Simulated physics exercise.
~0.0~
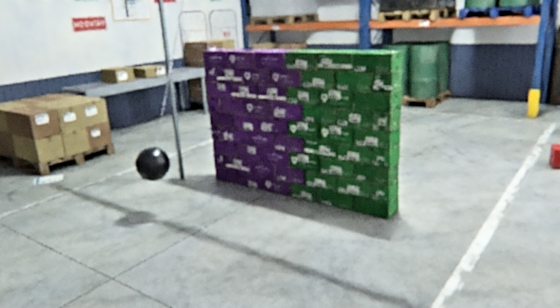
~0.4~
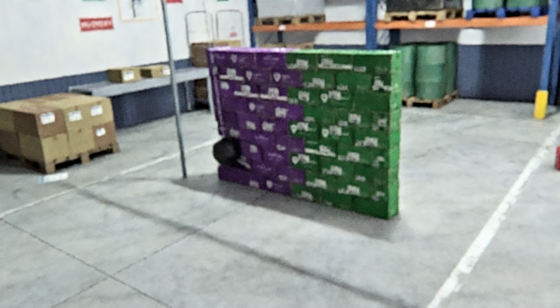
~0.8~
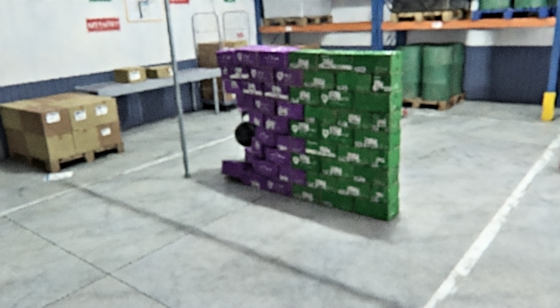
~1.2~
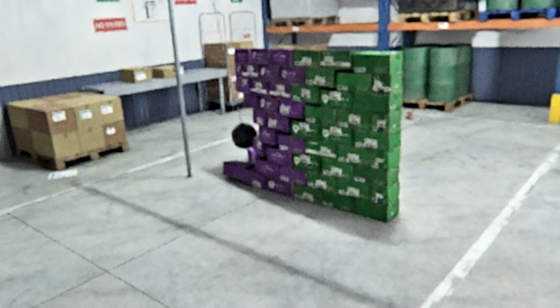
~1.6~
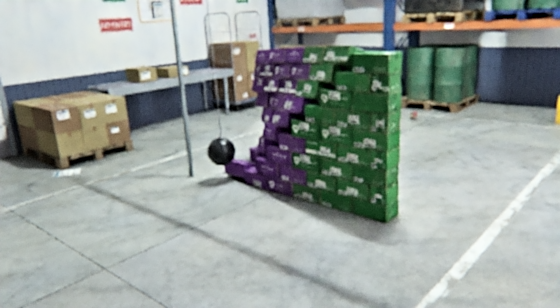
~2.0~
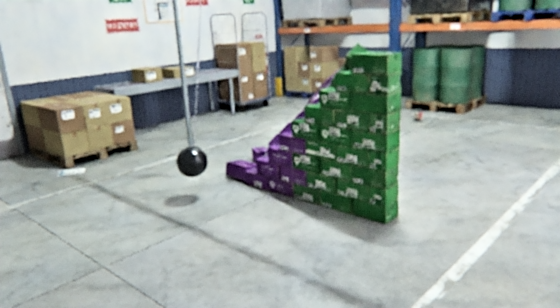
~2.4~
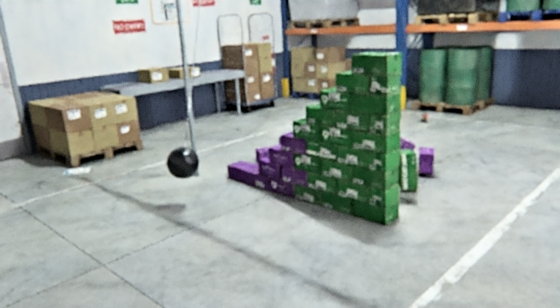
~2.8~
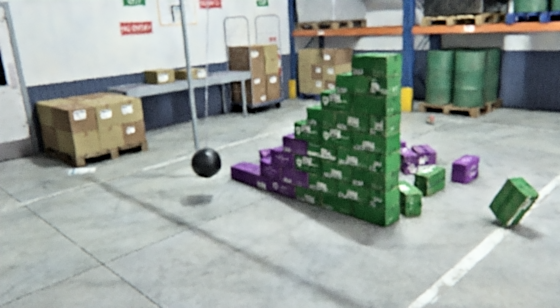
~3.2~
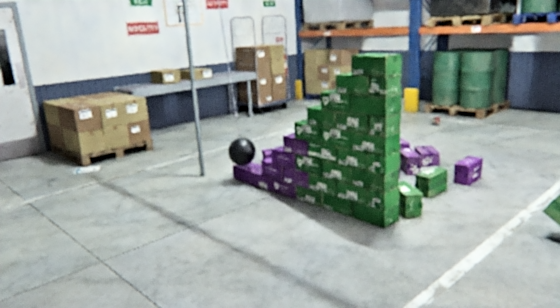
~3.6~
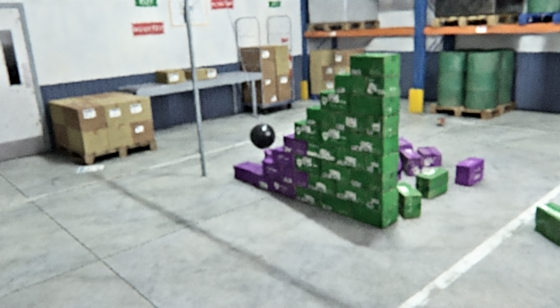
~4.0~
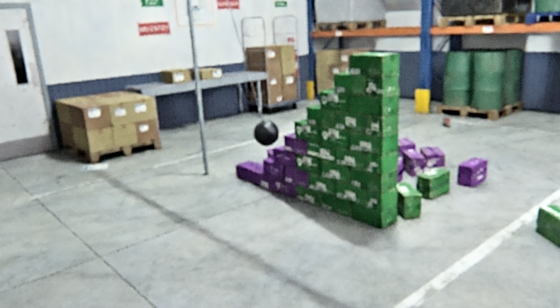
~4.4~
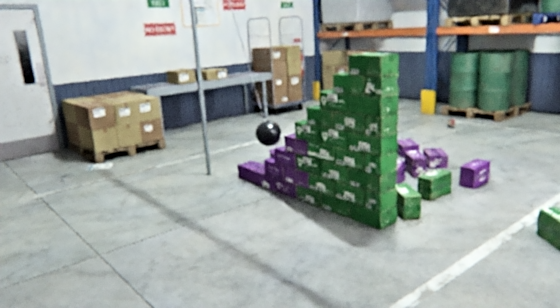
A black ball swings into a purple and green box wall, toppling its upper left part.
